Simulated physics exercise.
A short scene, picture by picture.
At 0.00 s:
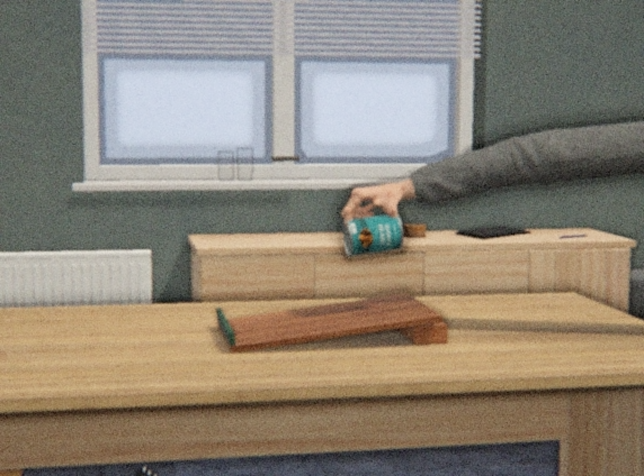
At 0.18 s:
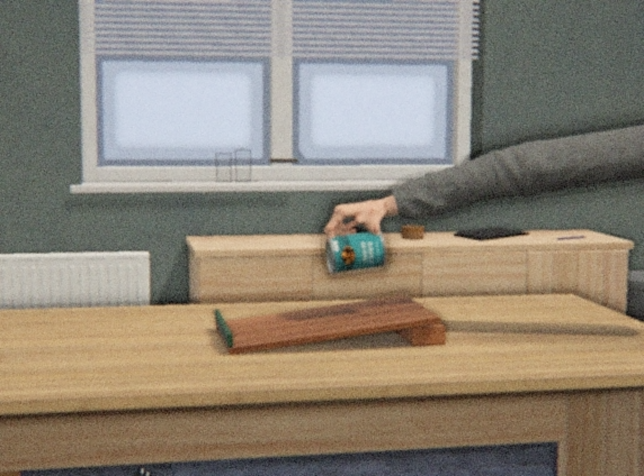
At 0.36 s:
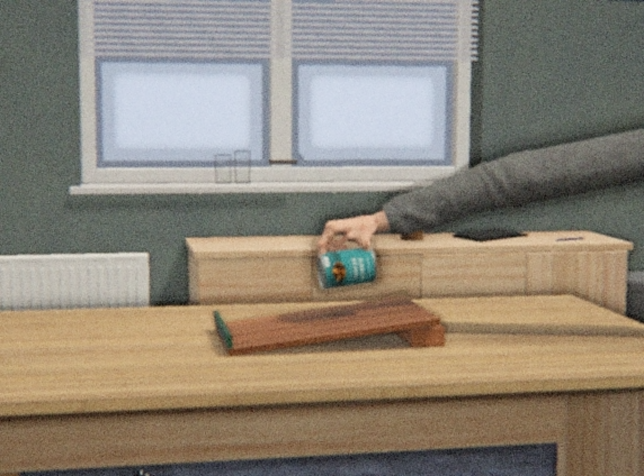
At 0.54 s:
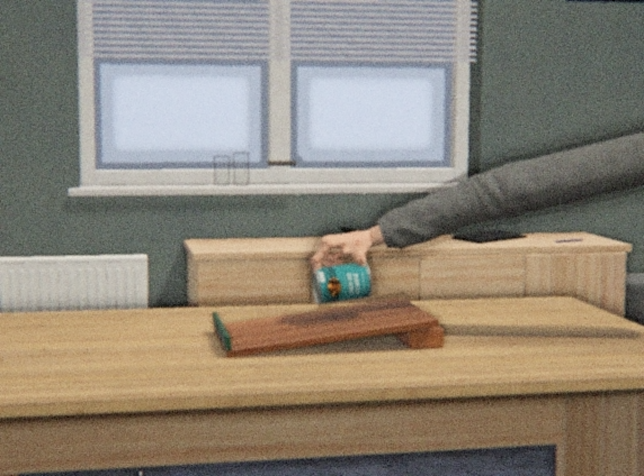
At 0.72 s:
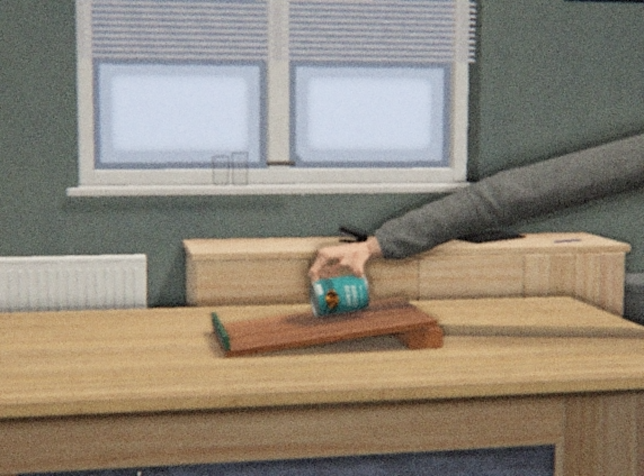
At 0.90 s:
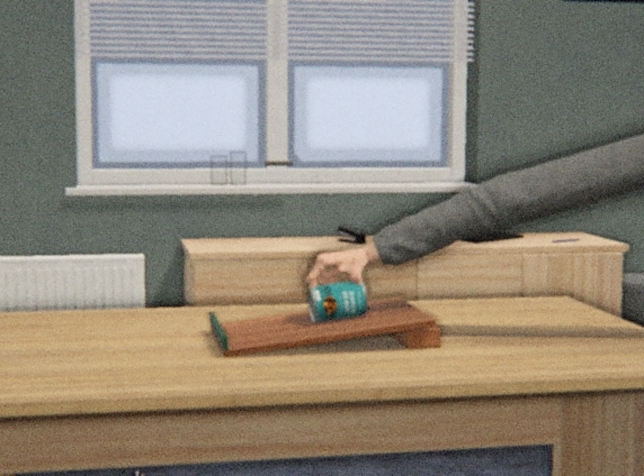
In the video, a hand holding a turquoise tin on its side moves it down and slightly left over a wooden table, bringing it to the surface of a sloping wooden board propped on a small block.
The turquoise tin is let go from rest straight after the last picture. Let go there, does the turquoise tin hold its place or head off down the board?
I'd say it sits tight once the hand's gone.
Around 1.10 s, nothing moves.
Around 1.30 s, turquoise tin resting near (337, 301).
Finally (1.9 s), it is still in place. Final places as the last picture's camera would see them, turquoise tin near (337, 301). The turquoise tin remains at rest.
